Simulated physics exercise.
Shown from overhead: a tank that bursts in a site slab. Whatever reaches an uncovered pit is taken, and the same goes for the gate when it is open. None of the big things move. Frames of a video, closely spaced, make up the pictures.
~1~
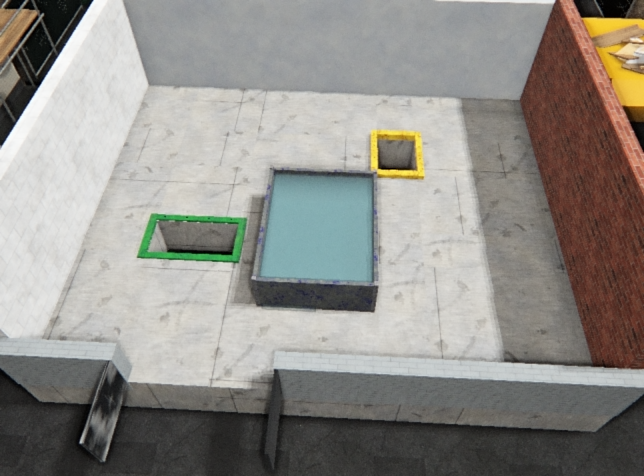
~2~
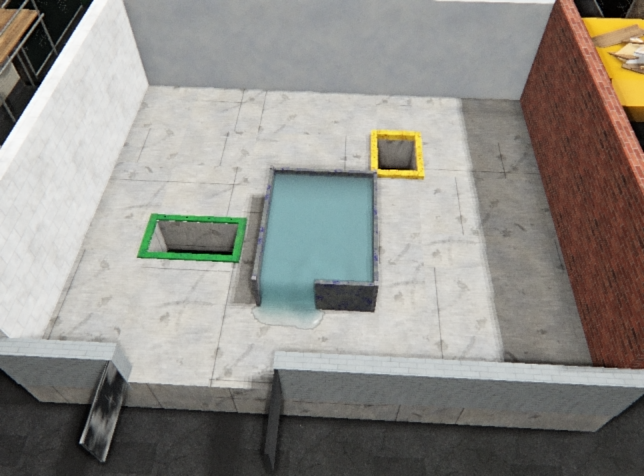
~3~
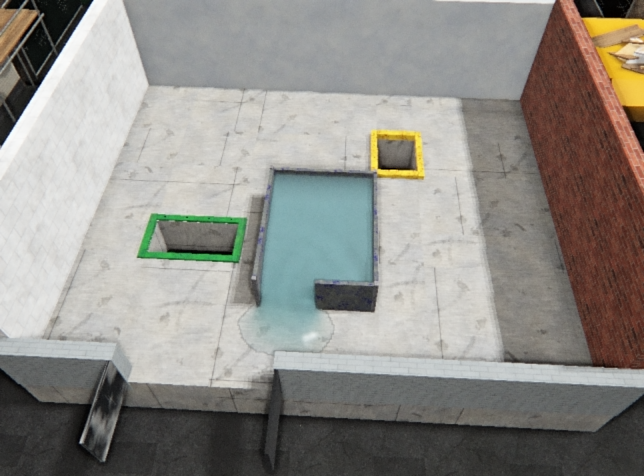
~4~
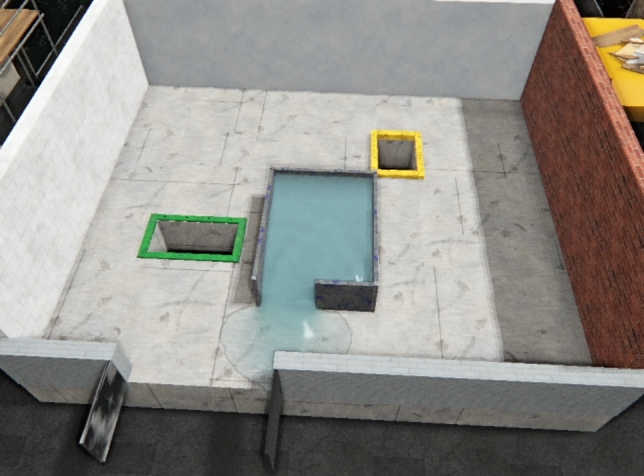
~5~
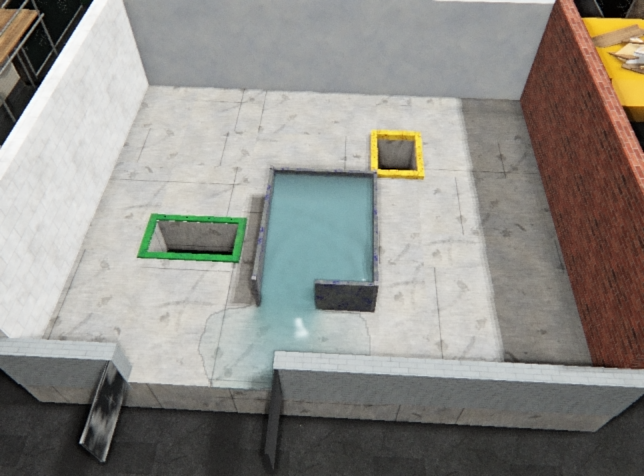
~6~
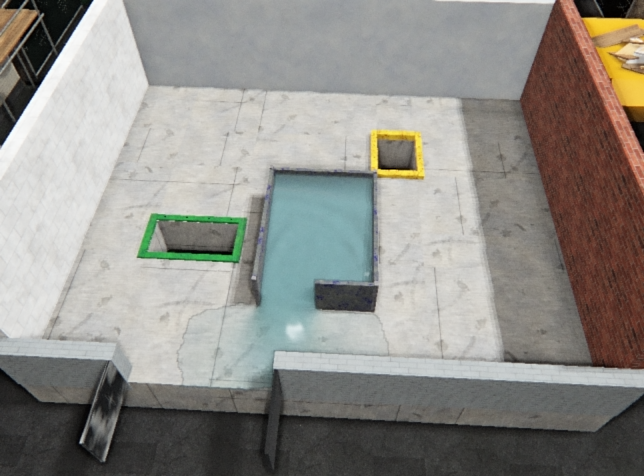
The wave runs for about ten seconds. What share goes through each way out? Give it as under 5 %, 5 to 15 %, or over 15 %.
In the end the gate will not stay within fifteen per cent; the yellow pit will not reach five per cent; the green pit will not reach five per cent.
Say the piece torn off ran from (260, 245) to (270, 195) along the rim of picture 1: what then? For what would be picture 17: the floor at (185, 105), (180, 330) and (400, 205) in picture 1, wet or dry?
In the order asked: Out of reach, sodden, out of reach.
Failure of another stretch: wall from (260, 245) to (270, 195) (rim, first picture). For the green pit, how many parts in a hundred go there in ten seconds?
Green: 45 %.
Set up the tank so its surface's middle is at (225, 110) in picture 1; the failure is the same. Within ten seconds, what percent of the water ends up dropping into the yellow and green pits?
After ten seconds: Yellow pit around 0 percent, green pit around 45 percent.
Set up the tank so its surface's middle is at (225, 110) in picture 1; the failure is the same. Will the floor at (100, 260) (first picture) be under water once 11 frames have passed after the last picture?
There: Awash.
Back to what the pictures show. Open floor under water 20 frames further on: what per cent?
Roughly 25 %.
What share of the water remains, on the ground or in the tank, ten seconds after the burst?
I'd say around 48 per cent.
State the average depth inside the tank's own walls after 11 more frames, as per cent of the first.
Near 60 in a hundred.
A moment on, water covers 10 % of the floor; the gate 8 %, the yellow pit 0 %, the green pit 0 %.
Next, water covers 15 % of the floor; the gate 18 %, the yellow pit 0 %, the green pit 0 %.
Then, water covers 25 % of the floor; the gate 29 %, the yellow pit 0 %, the green pit 0 %.
Later, water covers 35 % of the floor; the gate 42 %, the yellow pit 0 %, the green pit 0 %.
In the end, water covers 40 % of the floor; the gate 51 %, the yellow pit 0 %, the green pit 0 %.
